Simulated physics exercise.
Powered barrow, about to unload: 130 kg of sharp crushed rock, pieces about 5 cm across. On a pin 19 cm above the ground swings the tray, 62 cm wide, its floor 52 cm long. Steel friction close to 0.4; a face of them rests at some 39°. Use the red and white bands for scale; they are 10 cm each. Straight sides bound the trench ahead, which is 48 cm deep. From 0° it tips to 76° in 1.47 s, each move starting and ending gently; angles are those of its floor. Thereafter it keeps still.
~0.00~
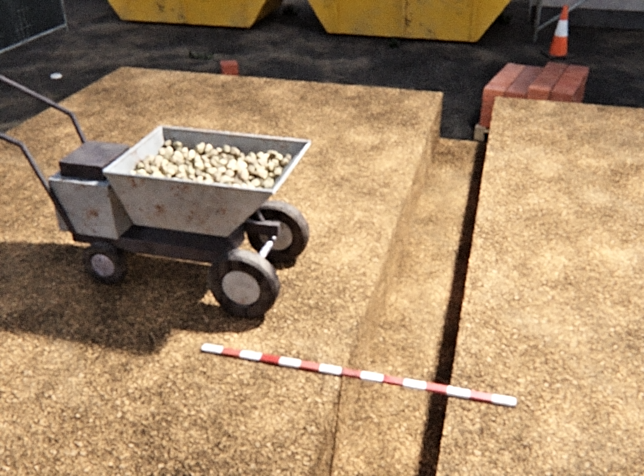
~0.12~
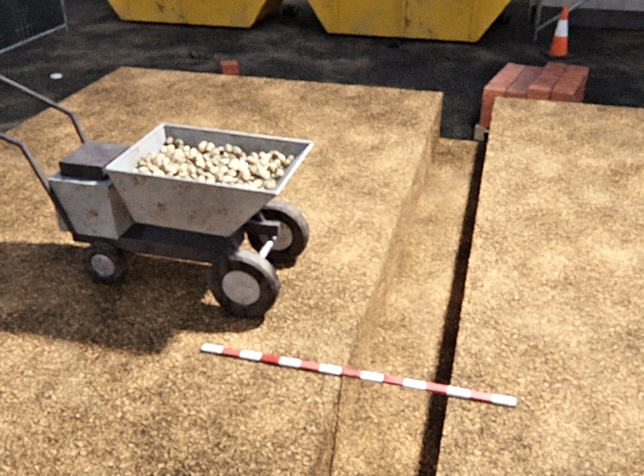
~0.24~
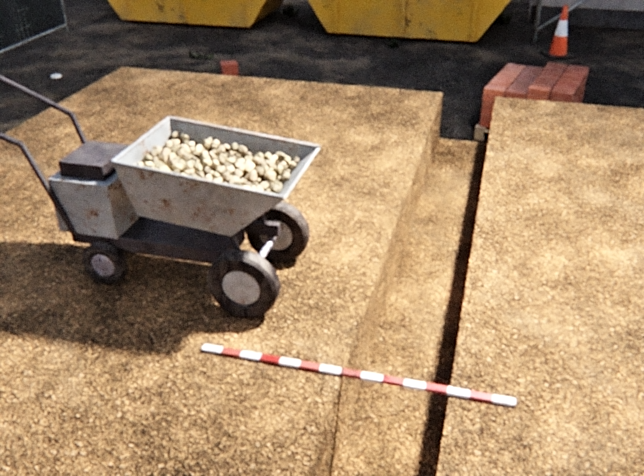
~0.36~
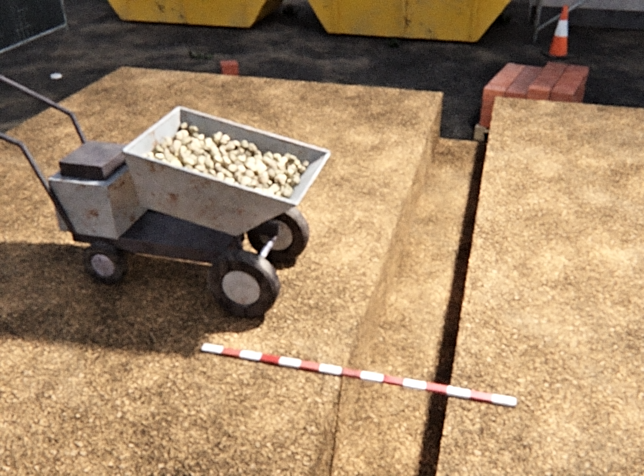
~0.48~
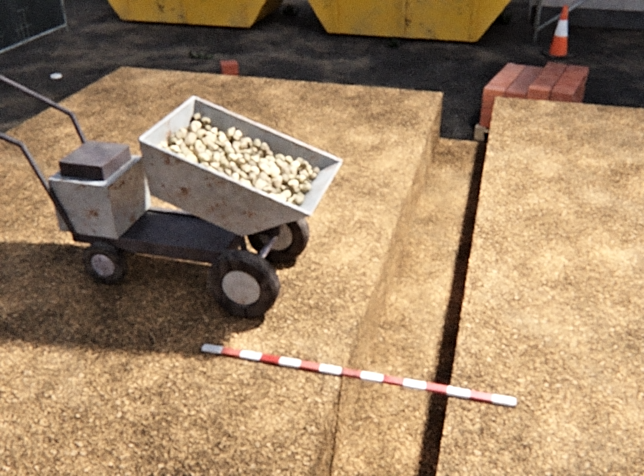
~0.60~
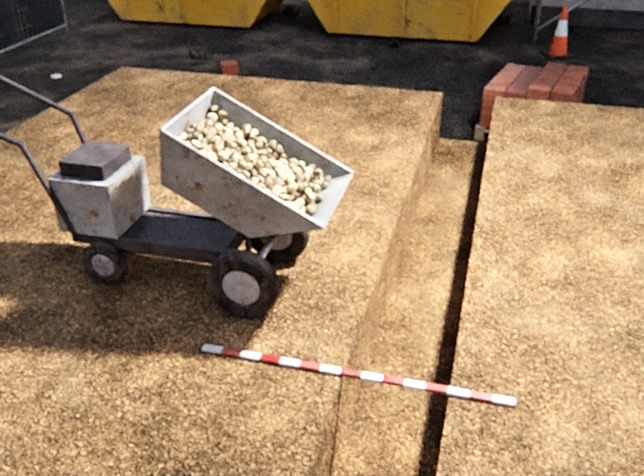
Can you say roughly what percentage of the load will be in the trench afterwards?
Roughly 100 per cent, I would say.
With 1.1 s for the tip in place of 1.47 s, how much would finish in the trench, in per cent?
It would be near 100 percent.
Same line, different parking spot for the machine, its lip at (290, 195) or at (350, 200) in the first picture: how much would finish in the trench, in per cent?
About 100 per cent first, then about 60 per cent.
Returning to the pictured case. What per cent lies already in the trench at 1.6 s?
45 per cent or so by then.
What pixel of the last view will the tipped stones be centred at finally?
Somewhere around (417, 367) in the last picture.
After 1.1 s the floor is at 64°; 100 % in the tray; the foremost stones are at (372, 258).
After 1.6 s the floor is at 76°; 53 % in the tray, 47 % in the trench; the foremost stones are at (448, 386).
After 1.9 s the floor is at 76°; 15 % in the tray, 85 % in the trench; the foremost stones are at (450, 385).
After 3.9 s the floor is at 76°; 0 % in the tray, 100 % in the trench; the foremost stones are at (452, 364).
